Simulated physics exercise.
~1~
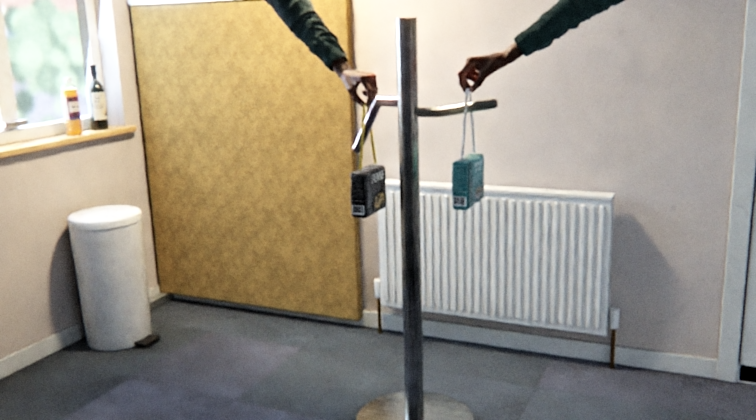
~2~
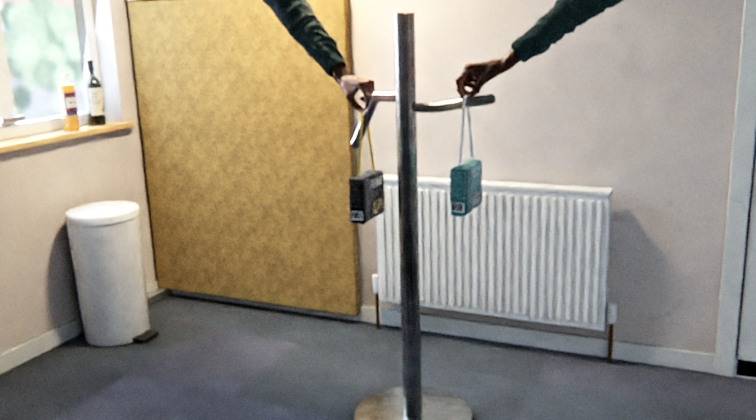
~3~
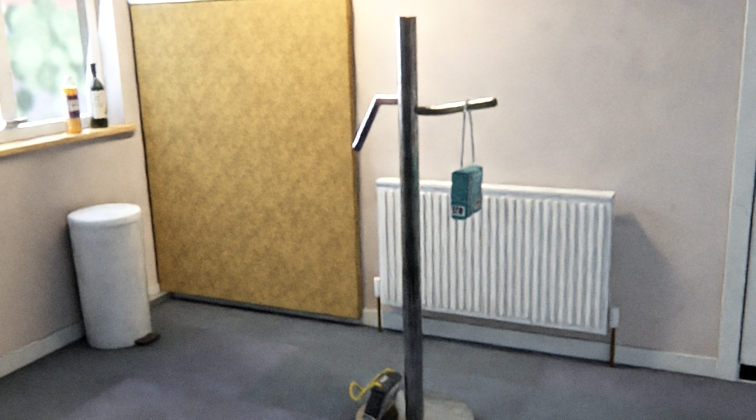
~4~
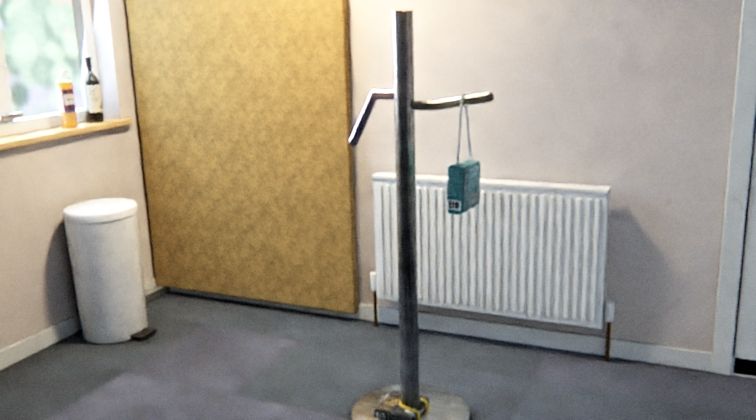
In a room with a white radiator, two hands lowered a black pouch and a turquoise pouch by their loops at a metal stand's pegs and let go; the black one dropped to the floor by the base, while the turquoise one stayed hanging on the right.
